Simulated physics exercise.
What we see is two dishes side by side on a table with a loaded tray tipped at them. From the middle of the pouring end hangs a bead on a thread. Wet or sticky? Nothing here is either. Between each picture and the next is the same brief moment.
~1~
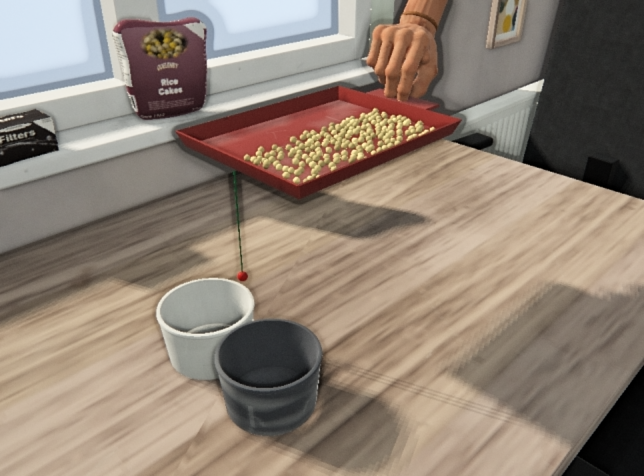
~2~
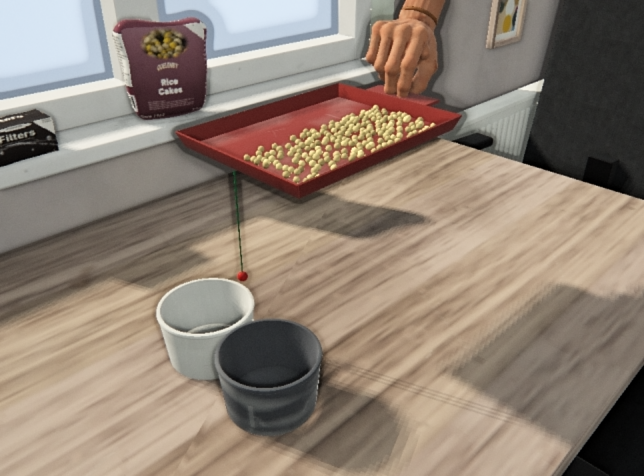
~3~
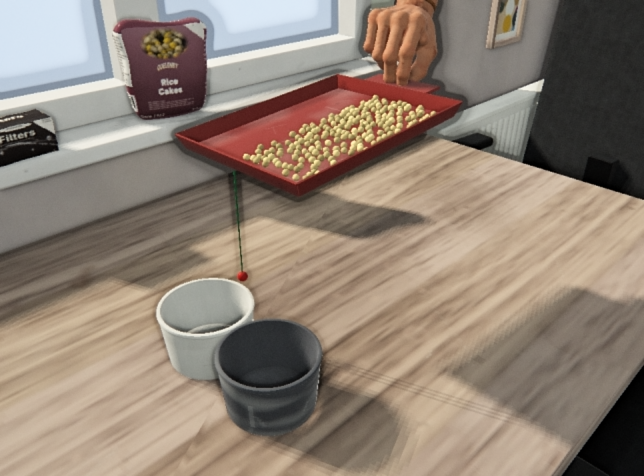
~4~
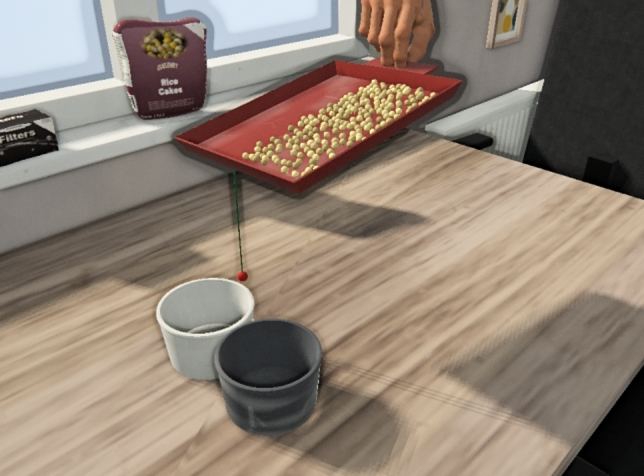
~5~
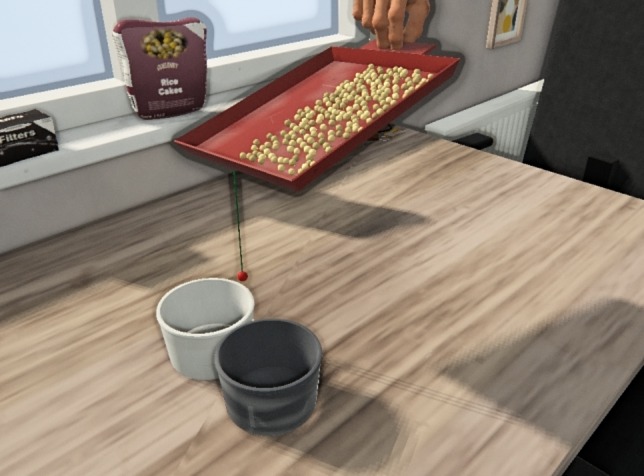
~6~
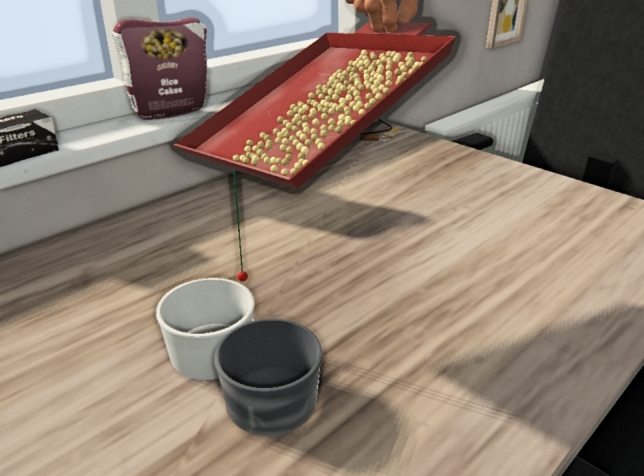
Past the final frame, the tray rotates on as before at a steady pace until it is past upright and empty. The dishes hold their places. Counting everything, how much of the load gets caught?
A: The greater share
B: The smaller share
The smaller share (B).
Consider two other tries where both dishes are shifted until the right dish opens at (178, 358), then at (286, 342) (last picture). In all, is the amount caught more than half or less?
Place 1: Lower than half; place 2: Lower than half.
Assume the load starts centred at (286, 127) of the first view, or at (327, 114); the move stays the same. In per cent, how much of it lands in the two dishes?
The first start gives 10 percent and the second 10 percent.
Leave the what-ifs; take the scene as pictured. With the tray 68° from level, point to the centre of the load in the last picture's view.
I'd put it at about (189, 174).
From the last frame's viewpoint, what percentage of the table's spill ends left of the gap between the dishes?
Close to 90 per cent.
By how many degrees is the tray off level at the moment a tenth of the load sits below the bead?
Reading: Some 70°.
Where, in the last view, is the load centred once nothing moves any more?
Roughly at pixel (147, 310).
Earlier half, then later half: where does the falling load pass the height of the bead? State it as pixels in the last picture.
First part (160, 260), rest (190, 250).
Soon, tray tipped steeply; about half on the tray; a stray few in the left dish; a small part outside both; about a third in the air.
A while on, tray tipped past a quarter turn; a small part in the left dish; most outside both; a stray few in the air.
Towards the end, tray tipped past a quarter turn; a small part in the left dish; most outside both.
Finally, tray tipped past a quarter turn; none in the right dish; a small part in the left dish; most outside both.
